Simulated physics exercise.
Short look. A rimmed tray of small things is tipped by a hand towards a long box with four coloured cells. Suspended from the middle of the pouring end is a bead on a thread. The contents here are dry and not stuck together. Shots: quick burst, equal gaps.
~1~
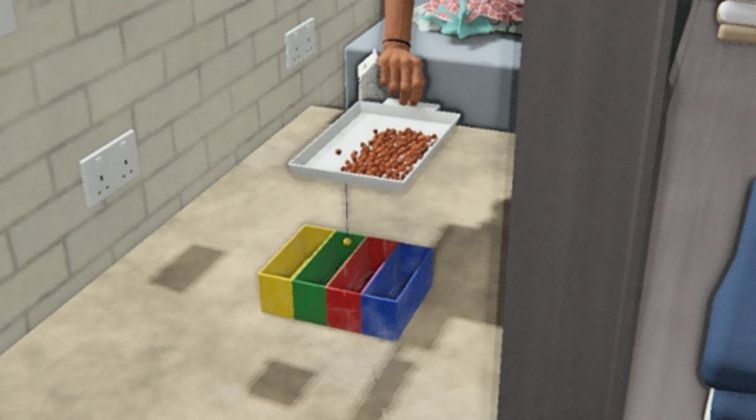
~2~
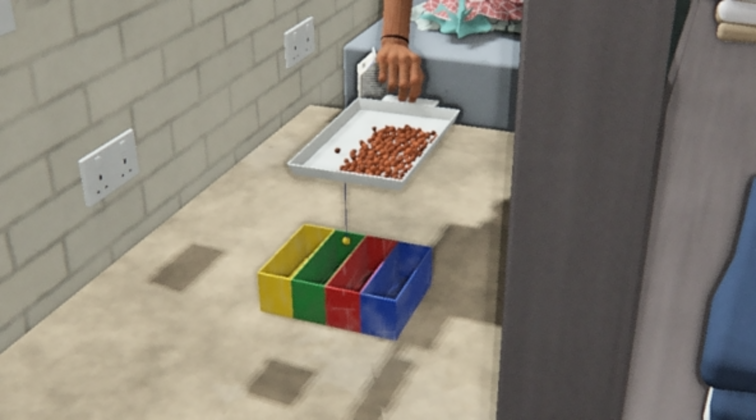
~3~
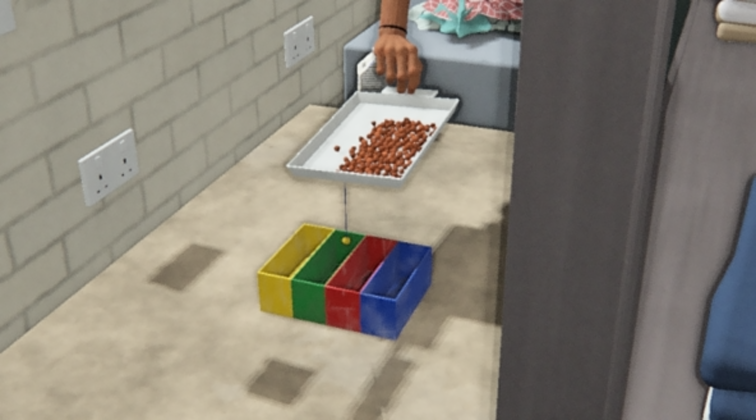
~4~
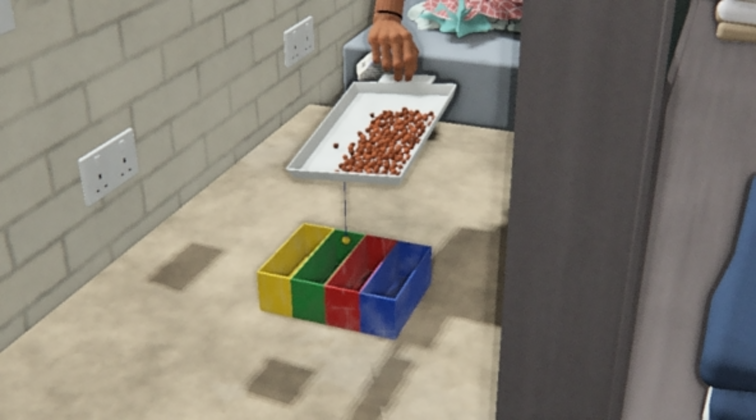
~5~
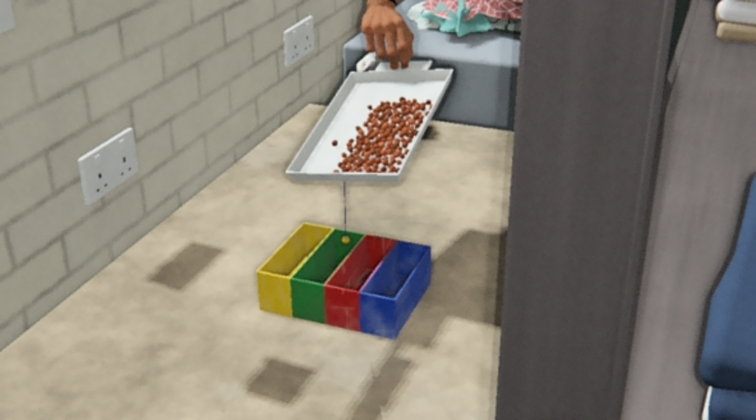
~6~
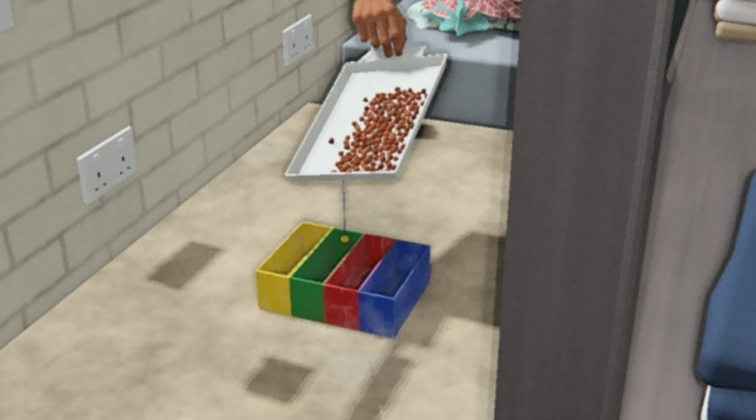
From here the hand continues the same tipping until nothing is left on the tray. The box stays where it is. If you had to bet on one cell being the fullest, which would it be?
I would bet on the yellow cell.
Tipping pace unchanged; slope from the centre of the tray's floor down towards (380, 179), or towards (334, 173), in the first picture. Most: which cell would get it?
Try 1 - the blue one / try 2 - that yellow cell.
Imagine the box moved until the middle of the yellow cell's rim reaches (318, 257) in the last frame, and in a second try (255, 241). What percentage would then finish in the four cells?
20 %, 100 %.
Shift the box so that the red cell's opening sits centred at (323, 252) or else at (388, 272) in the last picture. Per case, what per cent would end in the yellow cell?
First try: Roughly 10 per cent; second try: Roughly 20 per cent.
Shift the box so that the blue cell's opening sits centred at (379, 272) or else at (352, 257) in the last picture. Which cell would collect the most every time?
With the first placing it's the yellow one, with the second it's the green one.
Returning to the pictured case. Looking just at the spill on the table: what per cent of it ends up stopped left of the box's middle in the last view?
About 100 percent of the spill.
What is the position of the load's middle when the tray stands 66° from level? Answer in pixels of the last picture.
(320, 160).
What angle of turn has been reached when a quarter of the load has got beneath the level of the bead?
It sits at roughly 85°.
Just after the last frame, tray tipped steeply; the larger part on the tray; just a few in the yellow cell; about a tenth falling or outside the box.
A moment on, tray tipped past a quarter turn; roughly a quarter on the tray; roughly a third in the yellow cell; about a tenth in the green cell; roughly a third falling or outside the box.
Further on, tray tipped past a quarter turn; roughly two thirds in the yellow cell; about a tenth in the green cell; roughly a quarter falling or outside the box.
When it is over, tray tipped past a quarter turn; roughly two thirds in the yellow cell; about a tenth in the green cell; not one in the blue cell; not one in the red cell; roughly a quarter outside the box.
